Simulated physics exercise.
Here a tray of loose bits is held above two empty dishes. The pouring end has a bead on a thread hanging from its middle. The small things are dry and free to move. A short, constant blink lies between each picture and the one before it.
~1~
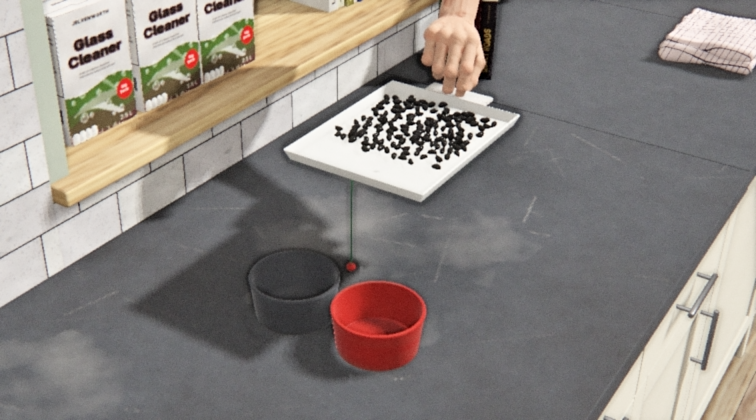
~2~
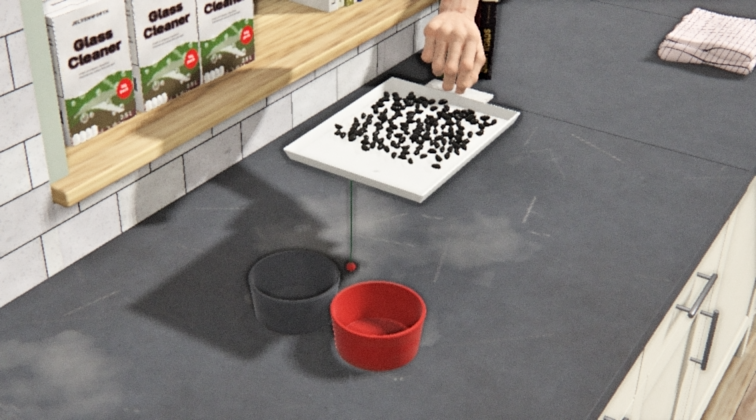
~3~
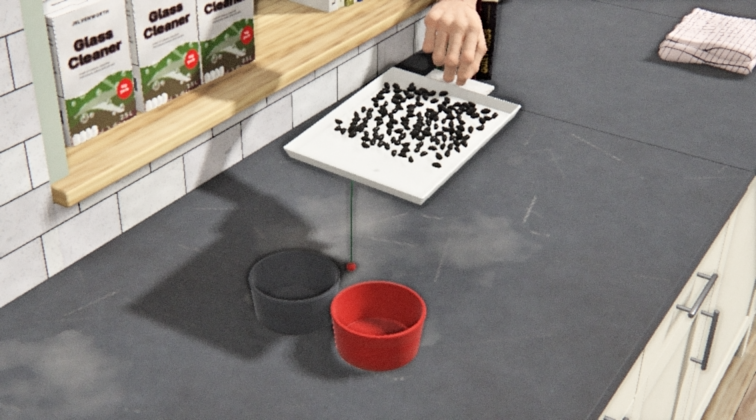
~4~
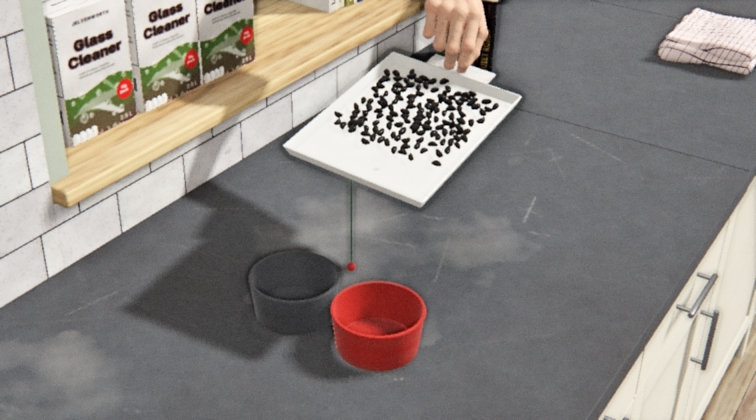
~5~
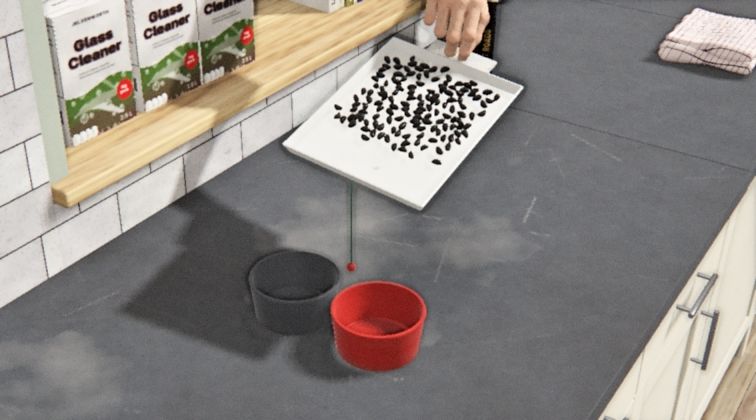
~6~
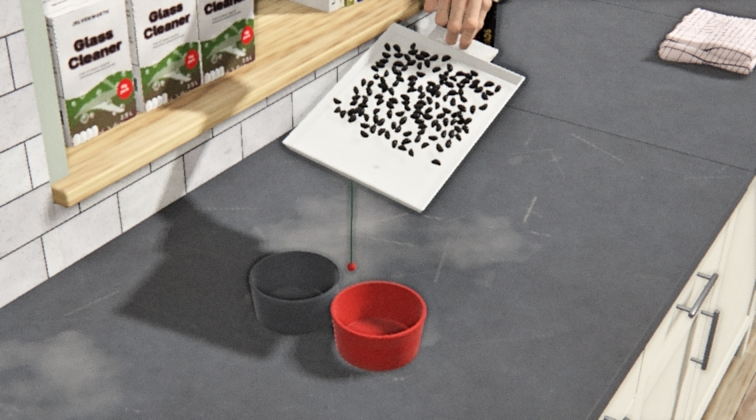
White tray of black beans held by a hand, gradually tilting toward its front edge above empty grey and red dishes.
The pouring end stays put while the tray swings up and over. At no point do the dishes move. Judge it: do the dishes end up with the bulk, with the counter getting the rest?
Yes, the dishes get the bulk.
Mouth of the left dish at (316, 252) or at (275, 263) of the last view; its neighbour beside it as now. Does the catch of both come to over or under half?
The pair would catch the lesser share the first time and the lesser share the second time.
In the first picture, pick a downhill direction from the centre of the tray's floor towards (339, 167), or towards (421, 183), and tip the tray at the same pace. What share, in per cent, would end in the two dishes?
You'd see roughly 70 per cent the first time and 60 per cent the second.
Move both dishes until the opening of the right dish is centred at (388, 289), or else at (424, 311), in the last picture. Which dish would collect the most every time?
Try 1: The dish to the right; try 2: The dish to the right.
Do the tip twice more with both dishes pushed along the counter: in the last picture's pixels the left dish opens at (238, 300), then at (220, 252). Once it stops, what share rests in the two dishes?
0, then 0 %.
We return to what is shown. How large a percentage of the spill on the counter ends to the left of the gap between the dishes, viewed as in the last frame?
Close to 10 %.
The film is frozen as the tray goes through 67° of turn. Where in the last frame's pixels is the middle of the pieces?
The load is centred about (409, 202).
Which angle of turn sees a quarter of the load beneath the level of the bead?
Near 75 degrees.
Soon after the last picture, tray tipped steeply; about two thirds on the tray; about a third in the air.
A little later, tray tipped past a quarter turn; about two thirds in the right dish; about a third outside both; a stray few in the air.
Later still, tray tipped past a quarter turn; about two thirds in the right dish; about a third outside both.
At rest, tray tipped past a quarter turn; about two thirds in the right dish; none in the left dish; about a third outside both.
